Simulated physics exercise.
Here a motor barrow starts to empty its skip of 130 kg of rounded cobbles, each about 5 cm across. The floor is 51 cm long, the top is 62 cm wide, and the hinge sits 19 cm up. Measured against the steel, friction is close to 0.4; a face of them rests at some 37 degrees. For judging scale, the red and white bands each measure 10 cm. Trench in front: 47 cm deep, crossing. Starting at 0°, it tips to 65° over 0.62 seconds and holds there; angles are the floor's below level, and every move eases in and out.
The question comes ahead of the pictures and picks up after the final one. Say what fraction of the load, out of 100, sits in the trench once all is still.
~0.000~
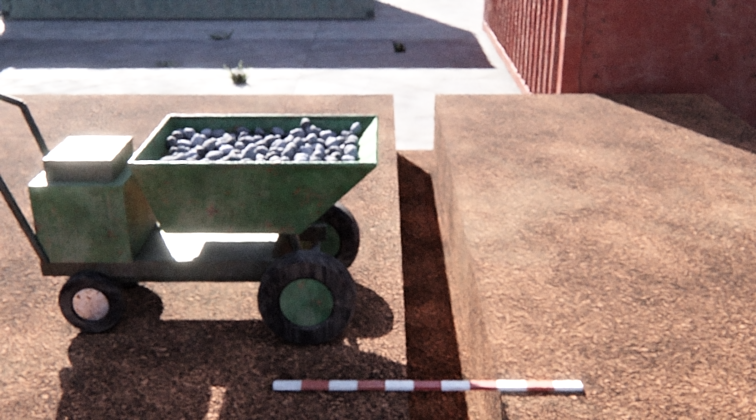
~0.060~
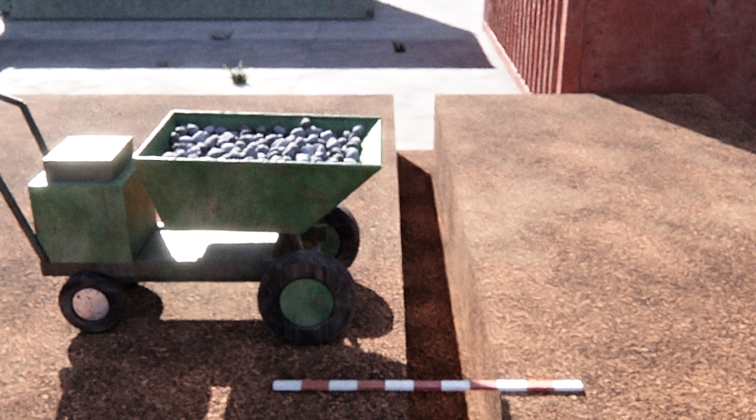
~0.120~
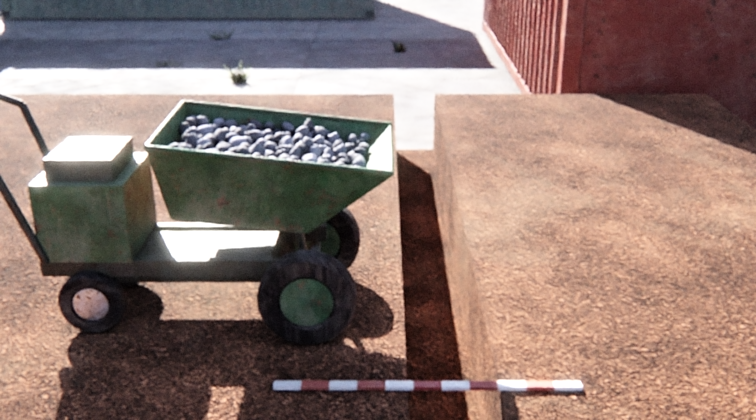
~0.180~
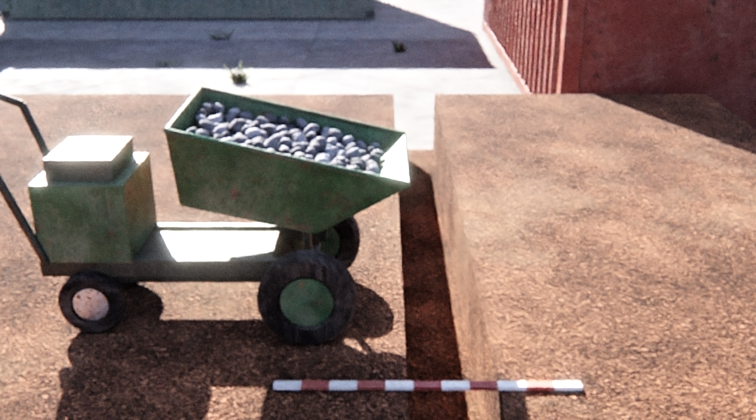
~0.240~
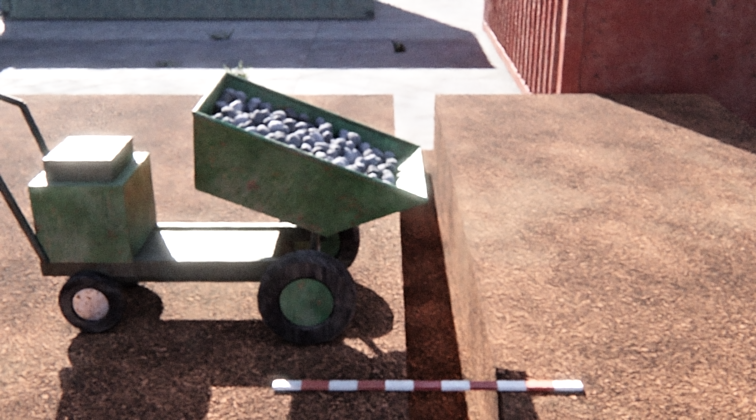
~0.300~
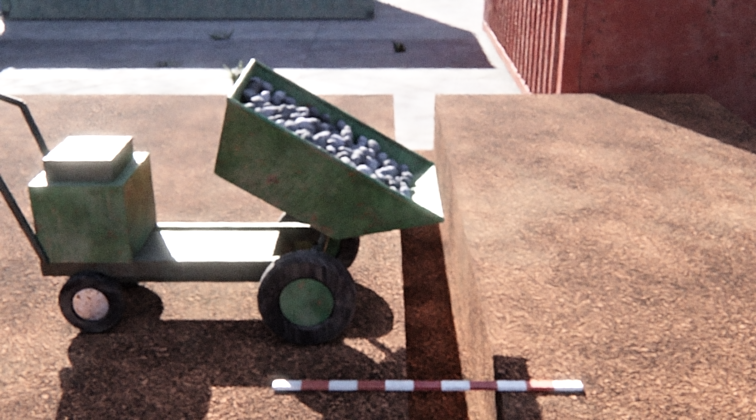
About 24 out of 100.
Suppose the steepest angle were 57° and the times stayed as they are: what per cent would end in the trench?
It would be near 30 per cent.
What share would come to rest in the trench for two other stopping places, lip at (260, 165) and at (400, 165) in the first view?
It comes to about 85 and 10 in a hundred.
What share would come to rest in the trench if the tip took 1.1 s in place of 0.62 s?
Around 40 per cent would end in the trench.
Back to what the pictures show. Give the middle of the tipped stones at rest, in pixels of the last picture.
Middle at around (539, 303), I'd say.
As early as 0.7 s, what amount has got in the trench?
By that moment, roughly 5 per cent of the load.
After 0.5 s the floor is at 54°; 100 % in the skip; the foremost stones are at (440, 233).
After 0.7 s the floor is at 65°; 78 % in the skip, 3 % in the trench, 19 % past the trench; the foremost stones are at (537, 296).
After 1.1 s the floor is at 65°; 22 % in the skip, 6 % in the trench, 72 % past the trench; the foremost stones are at (731, 326).
After 3.0 s the floor is at 65°; 0 % in the skip, 24 % in the trench, 76 % past the trench; the foremost stones are past the picture's edge.
